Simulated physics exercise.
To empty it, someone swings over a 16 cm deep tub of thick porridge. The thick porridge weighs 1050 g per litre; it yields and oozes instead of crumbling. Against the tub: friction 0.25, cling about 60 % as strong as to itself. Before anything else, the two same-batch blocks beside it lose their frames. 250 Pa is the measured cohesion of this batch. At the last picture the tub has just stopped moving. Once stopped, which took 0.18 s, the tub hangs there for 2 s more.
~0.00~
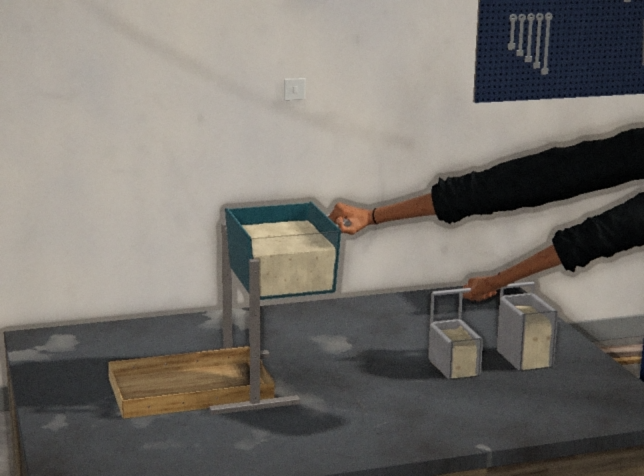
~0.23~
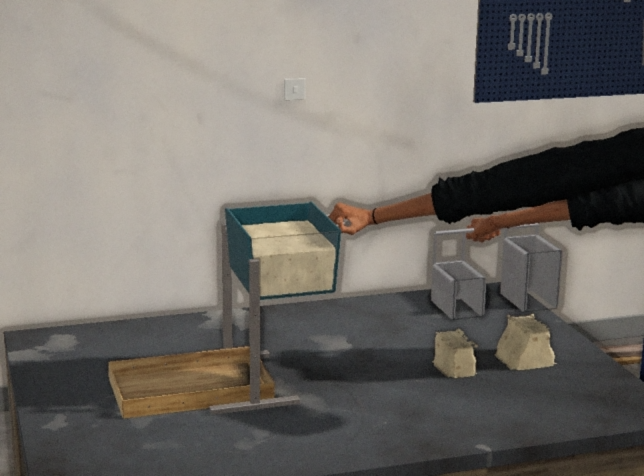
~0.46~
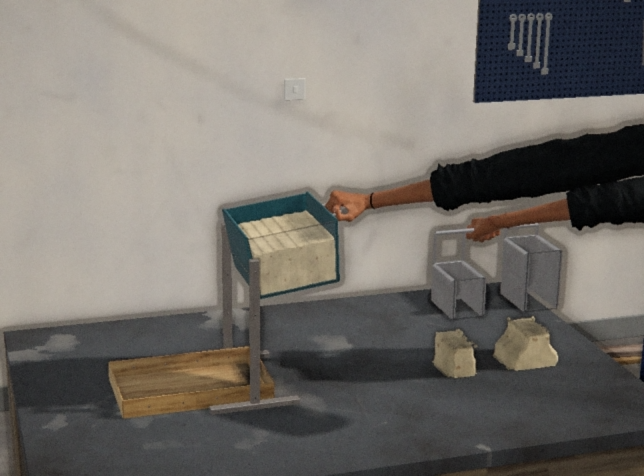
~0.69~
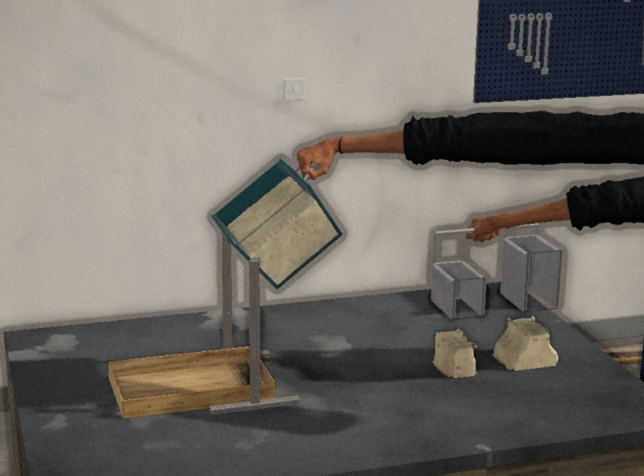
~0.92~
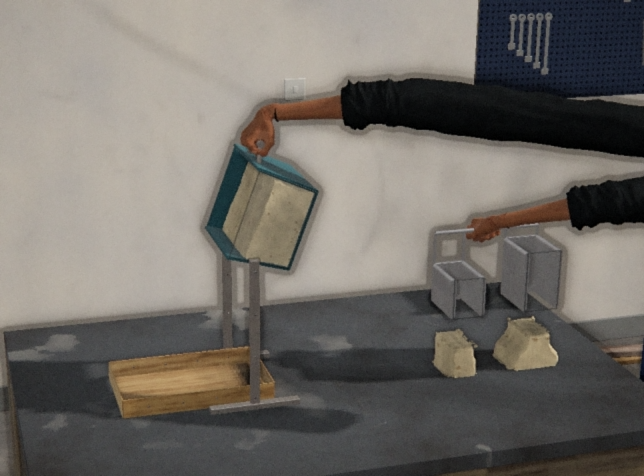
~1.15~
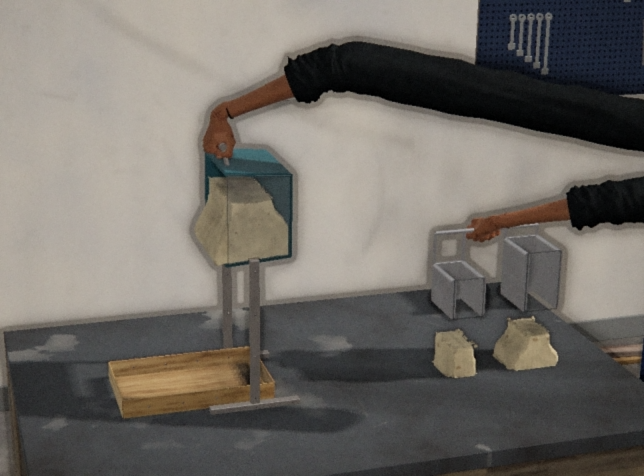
At first, one hand grips a teal tub of thick, pale porridge on a stand while another lifts two metal moulds off a pair of pale blocks, which slump a little. The first hand then swings the tub leftward onto its side, and the porridge sags and bulges toward the open left side.
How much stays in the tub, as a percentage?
39 %.
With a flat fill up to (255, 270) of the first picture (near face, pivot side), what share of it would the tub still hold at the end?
65 %.
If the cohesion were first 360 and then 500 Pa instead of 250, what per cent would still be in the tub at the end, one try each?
Respectively, close to 45 % and close to 55 %.
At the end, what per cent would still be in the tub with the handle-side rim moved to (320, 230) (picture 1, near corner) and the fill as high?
Near 50 per cent.
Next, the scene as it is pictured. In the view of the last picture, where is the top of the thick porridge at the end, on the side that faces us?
Close to pixel (264, 235).
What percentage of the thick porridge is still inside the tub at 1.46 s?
Near 40 in a hundred.
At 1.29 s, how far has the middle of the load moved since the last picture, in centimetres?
Distance: About 6 cm.
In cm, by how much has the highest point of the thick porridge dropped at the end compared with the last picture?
9 cm.
By 1.29 s, the tub is at 90 degrees and holds 64 %.
By 1.46 s, the tub is at 90 degrees and holds 41 %.
By 1.63 s, the tub is at 90 degrees and holds 39 %.
By 1.80 s, the tub is at 90 degrees and holds 39 %.
By 3.15 s, at the end, the tub is at 90 degrees and holds 39 %.
